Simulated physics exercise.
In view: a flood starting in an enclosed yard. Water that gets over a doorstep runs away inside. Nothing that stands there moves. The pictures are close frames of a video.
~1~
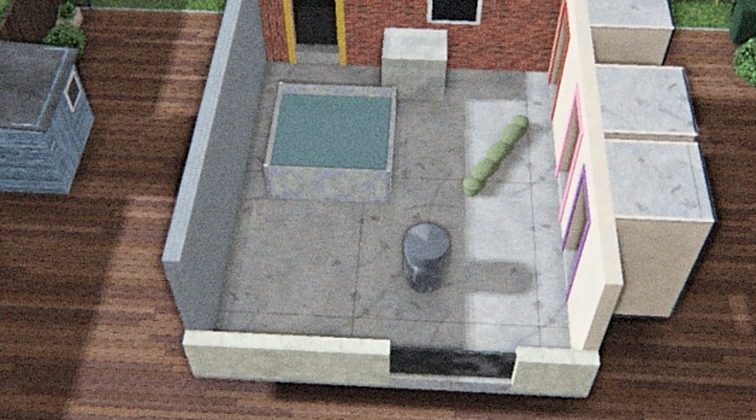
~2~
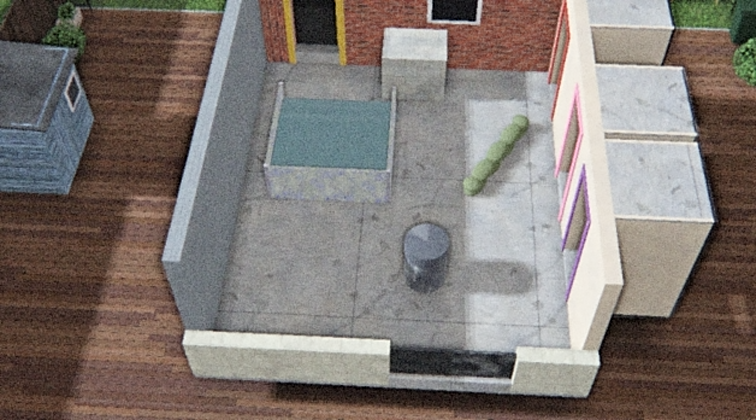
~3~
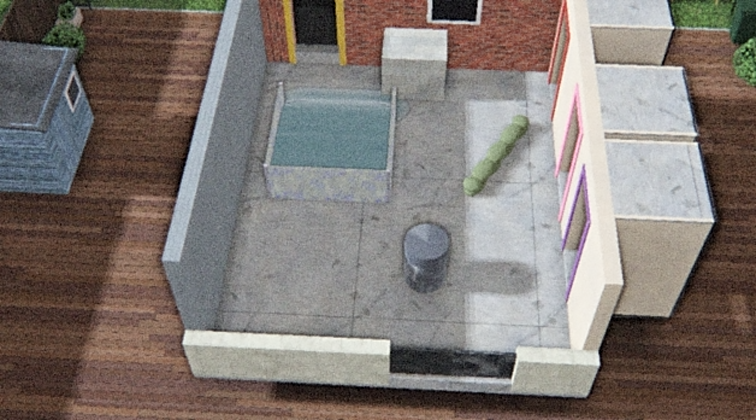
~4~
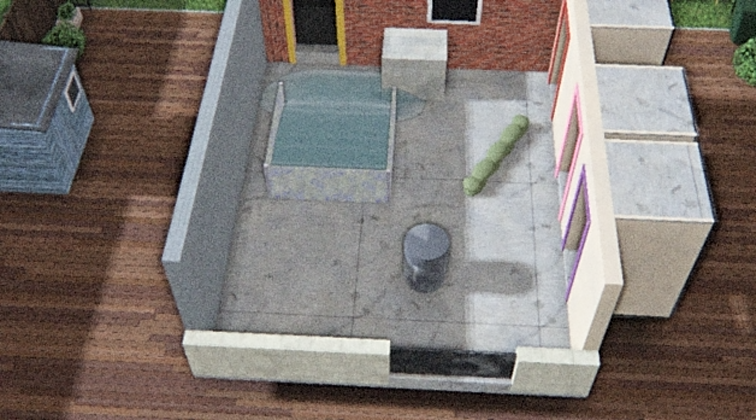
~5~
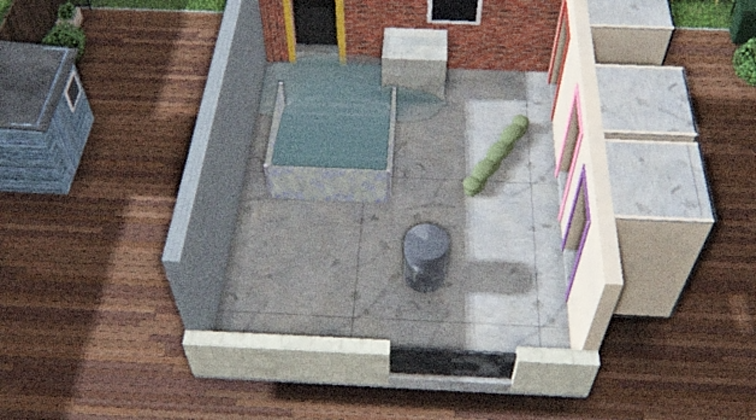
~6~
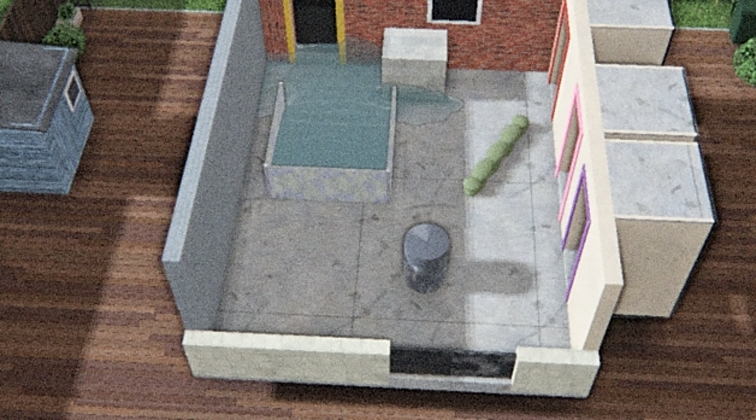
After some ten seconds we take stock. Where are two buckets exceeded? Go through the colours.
One by one: The red door floods; the pink door holds within the limit; the purple door holds within the limit; the yellow door floods.
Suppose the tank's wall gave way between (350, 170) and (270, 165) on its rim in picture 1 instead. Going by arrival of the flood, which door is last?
That is the yellow-painted one.
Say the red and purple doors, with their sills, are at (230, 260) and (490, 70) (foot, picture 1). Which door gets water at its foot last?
It is the door marked pink.
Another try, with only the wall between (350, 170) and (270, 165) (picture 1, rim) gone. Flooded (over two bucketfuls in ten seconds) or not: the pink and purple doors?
Pink is under, purple floods.
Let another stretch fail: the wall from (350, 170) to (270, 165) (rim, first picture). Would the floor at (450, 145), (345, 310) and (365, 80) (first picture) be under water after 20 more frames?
In that order: Free of water, awash, clear.
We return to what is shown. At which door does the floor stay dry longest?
That is the purple door.
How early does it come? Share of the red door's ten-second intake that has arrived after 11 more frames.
Close to 5 %.
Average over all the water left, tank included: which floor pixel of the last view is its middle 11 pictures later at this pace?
Near (341, 111).
A moment on, water covers 20 % of the floor; the red door not reached, the pink door not reached, the purple door not reached, the yellow door over two buckets in.
Next, water covers 30 % of the floor; the red door under two buckets in, the pink door not reached, the purple door not reached, the yellow door far over two buckets in.
Then, water covers 45 % of the floor; the red door far over two buckets in, the pink door not reached, the purple door not reached, the yellow door far over two buckets in.
Later, water covers 75 % of the floor; the red door far over two buckets in, the pink door wet at the sill, nothing in, the purple door not reached, the yellow door far over two buckets in.
In the end, water covers 95 % of the floor; the red door far over two buckets in, the pink door wet at the sill, nothing in, the purple door wet at the sill, nothing in, the yellow door far over two buckets in.
